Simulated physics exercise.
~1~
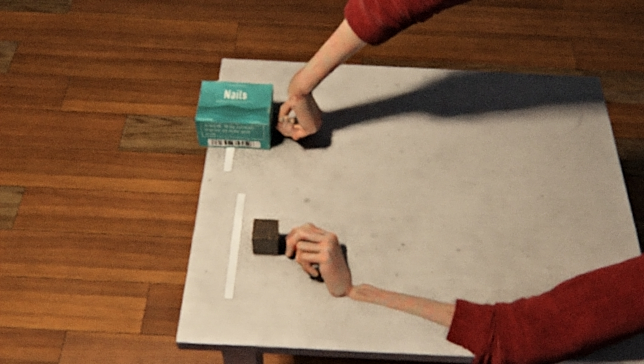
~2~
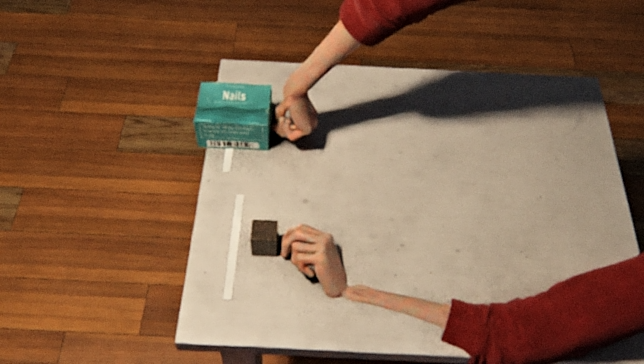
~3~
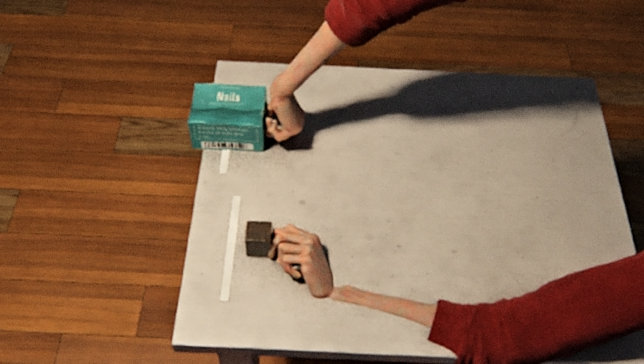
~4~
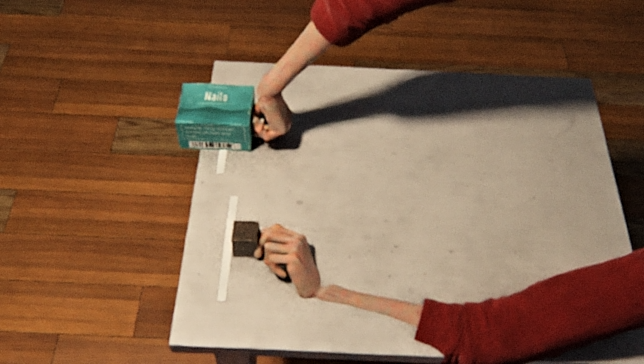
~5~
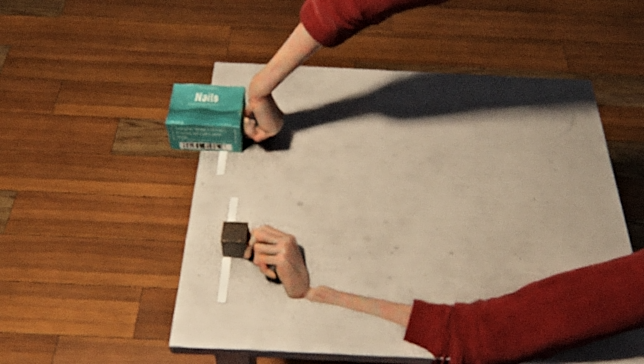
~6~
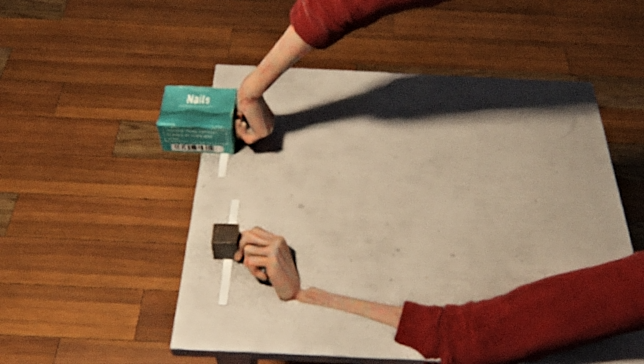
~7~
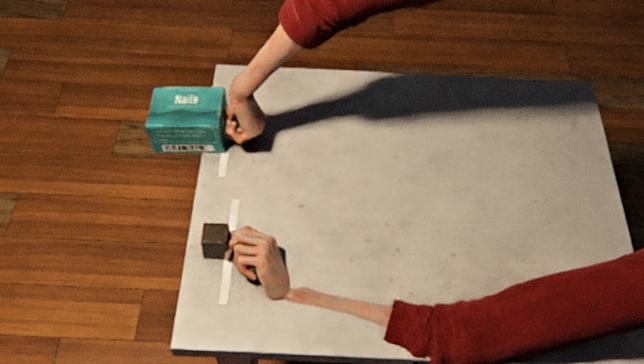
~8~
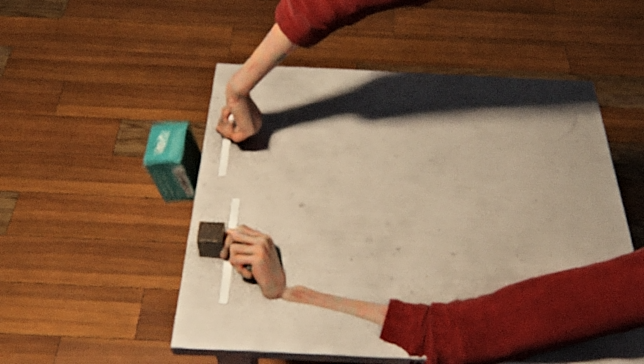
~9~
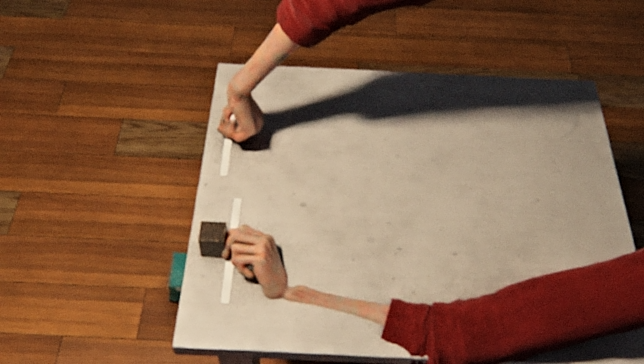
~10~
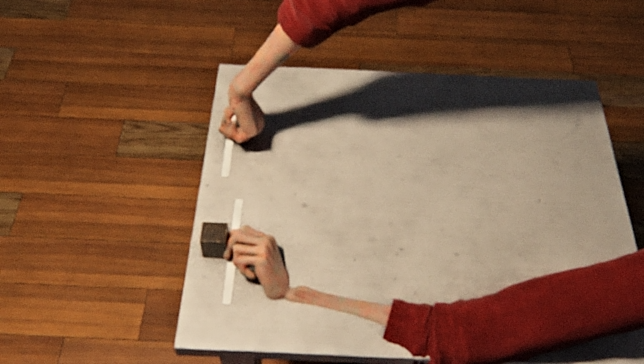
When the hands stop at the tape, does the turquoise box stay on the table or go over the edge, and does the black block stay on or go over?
The turquoise box goes over the edge and falls, while the black block stays on the table.
